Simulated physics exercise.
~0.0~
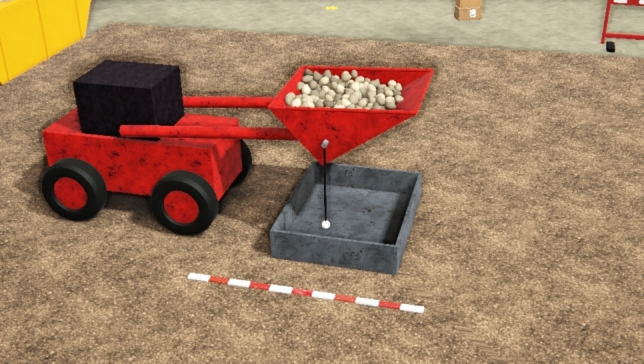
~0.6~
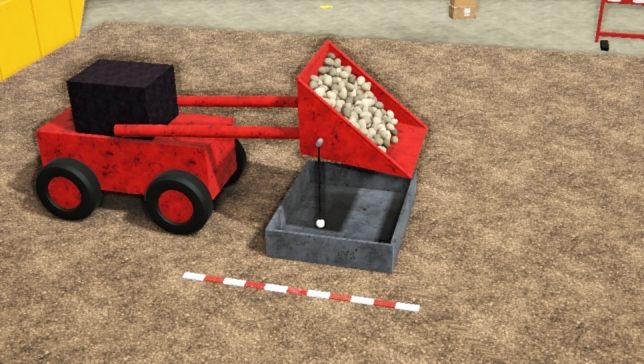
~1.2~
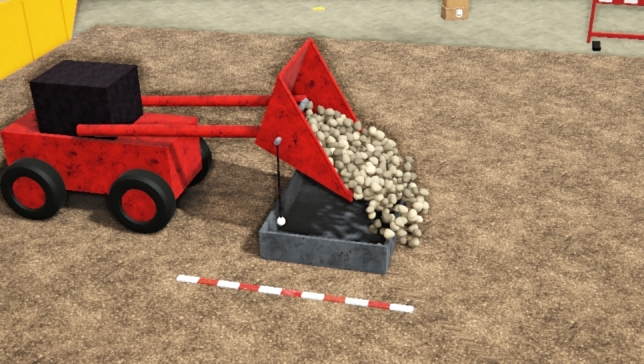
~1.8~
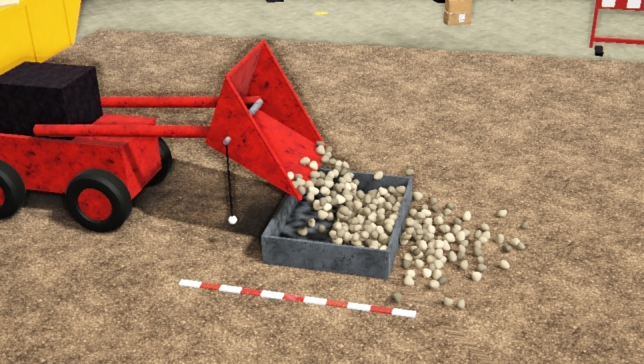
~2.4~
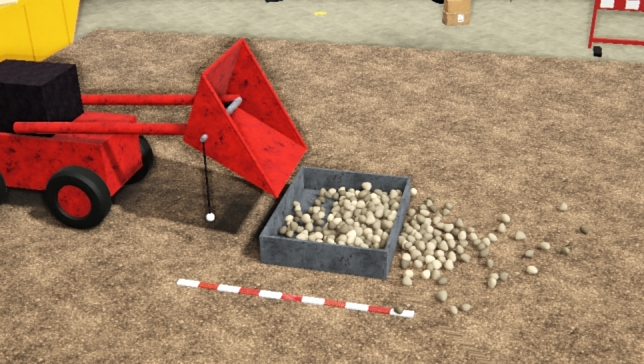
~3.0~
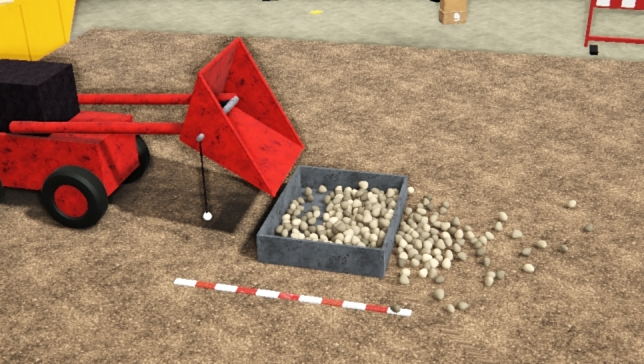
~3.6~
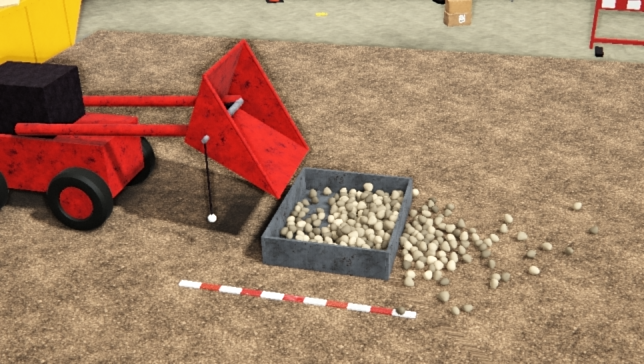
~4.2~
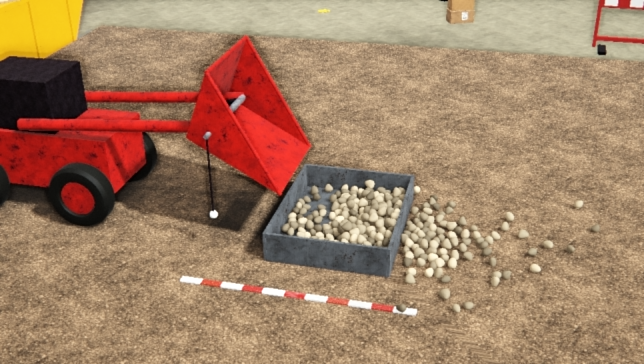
A red loader tips pale stones into a gray bin while backing left, spilling some beyond.
